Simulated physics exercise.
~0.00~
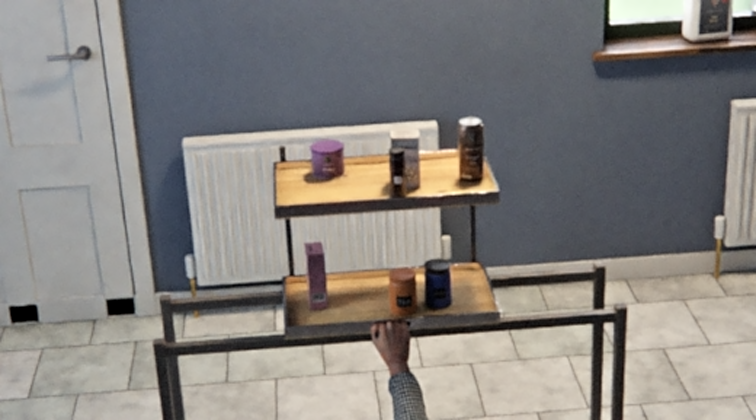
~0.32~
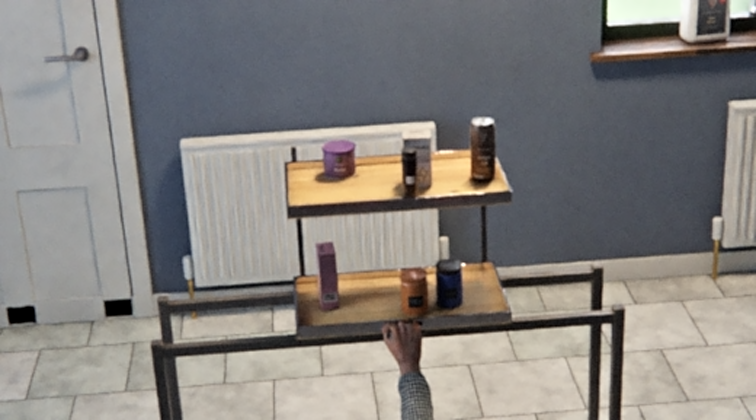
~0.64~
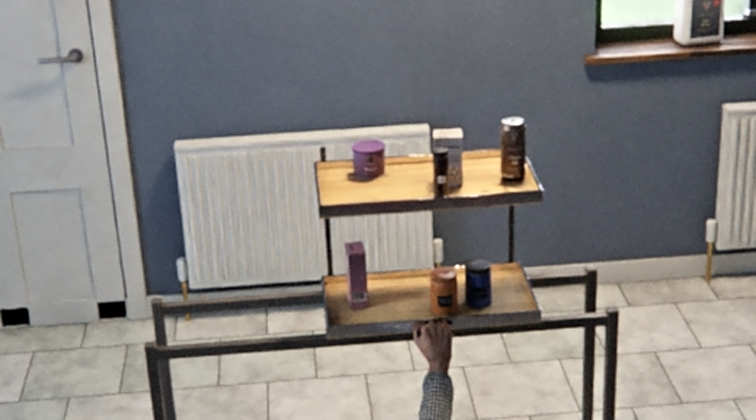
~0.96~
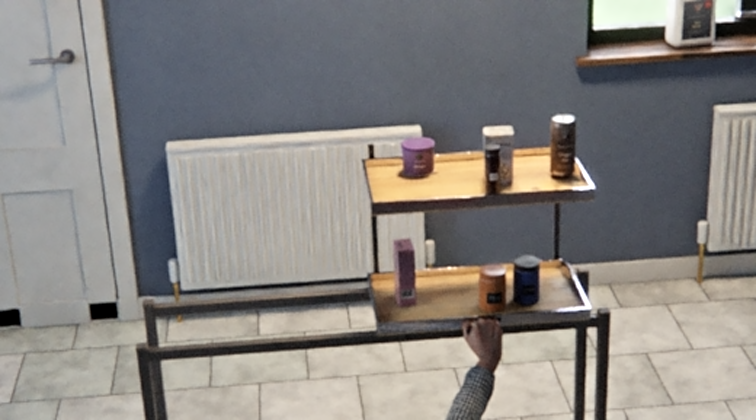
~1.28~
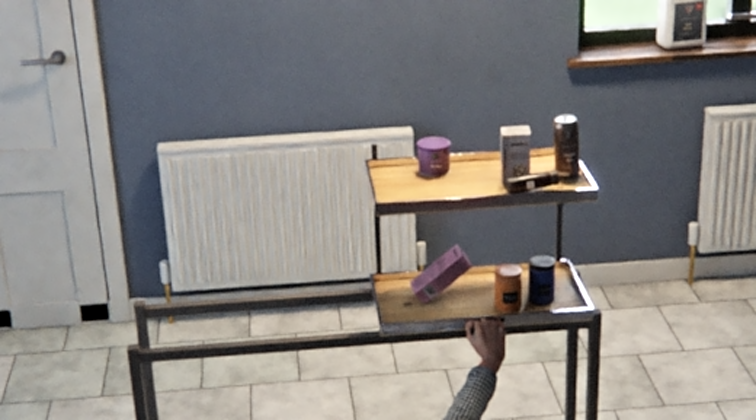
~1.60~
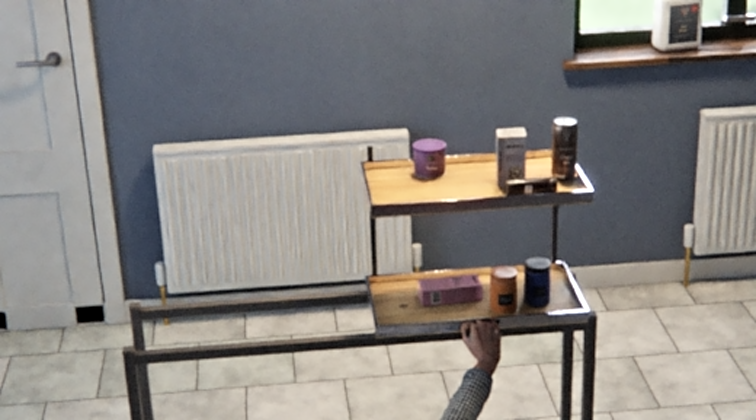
In this clip, a hand slides a two-tiered wooden tray holding jars, cartons, a can and a purple tin rightward along a metal frame until it stops abruptly. The pink carton and black shaker topple onto their sides, while the other items remain upright.
